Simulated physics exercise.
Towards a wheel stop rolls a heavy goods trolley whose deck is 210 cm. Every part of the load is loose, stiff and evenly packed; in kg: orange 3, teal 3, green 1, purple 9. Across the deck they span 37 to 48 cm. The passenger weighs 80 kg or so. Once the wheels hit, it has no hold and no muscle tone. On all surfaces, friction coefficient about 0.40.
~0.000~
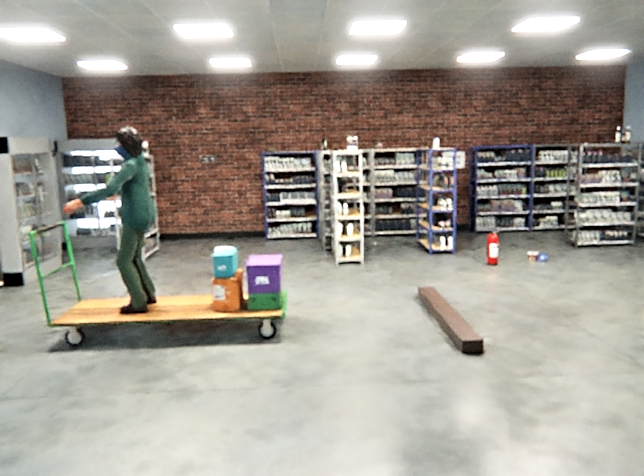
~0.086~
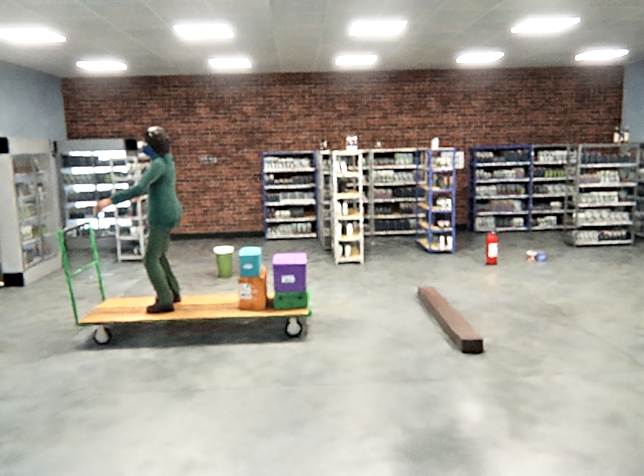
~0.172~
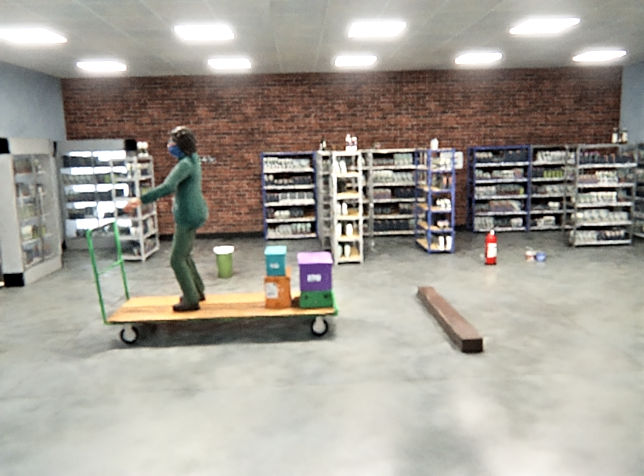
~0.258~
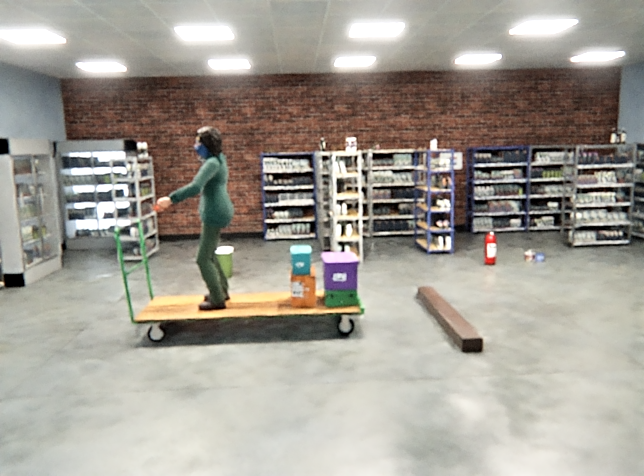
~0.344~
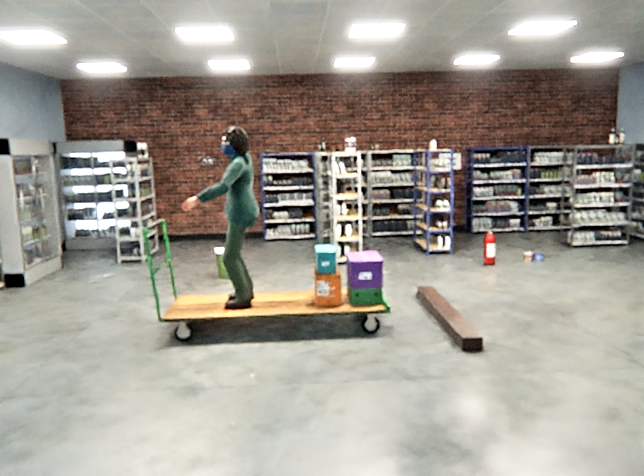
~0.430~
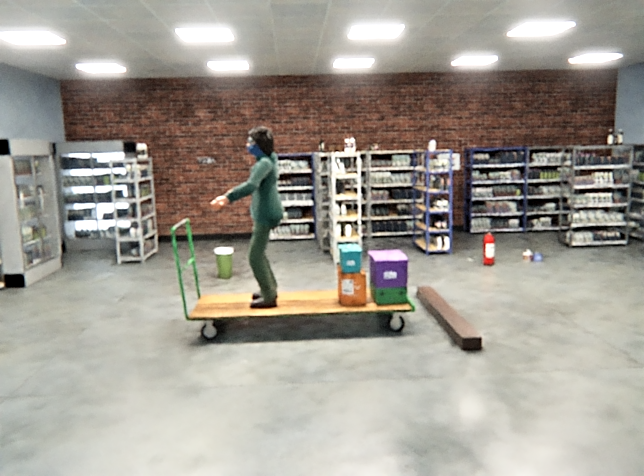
In a storeroom, a flat cart carrying a standing figure and colourful boxes rolls right.
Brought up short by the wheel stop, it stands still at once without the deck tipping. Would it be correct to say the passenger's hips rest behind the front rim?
No, they rest past the front rim.
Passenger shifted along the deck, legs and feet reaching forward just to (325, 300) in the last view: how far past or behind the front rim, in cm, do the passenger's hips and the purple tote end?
You'd find the hips 60 cm past and the purple one 200 cm past the front rim.
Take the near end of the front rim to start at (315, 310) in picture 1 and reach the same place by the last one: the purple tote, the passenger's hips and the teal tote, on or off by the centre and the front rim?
Then purple off, hips on, teal off.
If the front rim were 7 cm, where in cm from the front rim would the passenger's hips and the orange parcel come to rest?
Hips 30 past, orange 70 behind.
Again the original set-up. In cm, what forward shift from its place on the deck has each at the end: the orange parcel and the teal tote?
Orange 70, teal 160; both in cm.
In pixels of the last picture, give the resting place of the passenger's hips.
(477, 302).
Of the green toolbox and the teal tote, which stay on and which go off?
Result - green: Stays; teal: Goes over.
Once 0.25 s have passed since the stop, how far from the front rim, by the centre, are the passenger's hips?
About 65 cm behind the rim.
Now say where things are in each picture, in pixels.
The first picture shows hips (138, 215), orange parcel (228, 289), rim corner (284, 315); 0 cm covered, 159 to go.
The second picture shows hips (164, 214), orange parcel (253, 288), rim corner (310, 313); 24 cm covered, 135 to go.
The third picture shows hips (190, 214), orange parcel (278, 287), rim corner (337, 312); 48 cm covered, 111 to go.
The fourth picture shows hips (216, 213), orange parcel (303, 286), rim corner (363, 311); 72 cm covered, 87 to go.
The fifth picture shows hips (242, 212), orange parcel (328, 285), rim corner (389, 309); 96 cm covered, 63 to go.
The sixth picture shows hips (267, 212), orange parcel (352, 284), rim corner (414, 308); 120 cm covered, 39 to go. Speed about 2.8 m/s.
The wheels strike at 0.57 s.
After 1.12 s the passenger's hips are 3 cm behind the rim, near (442, 269) in the last picture's view.
After 1.57 s the passenger's hips are 29 cm past the rim, near (473, 307) in the last picture's view.
When all is still (3.5 s), past the rim, orange parcel, teal tote, purple tote and the passenger's hips; behind it, green toolbox.
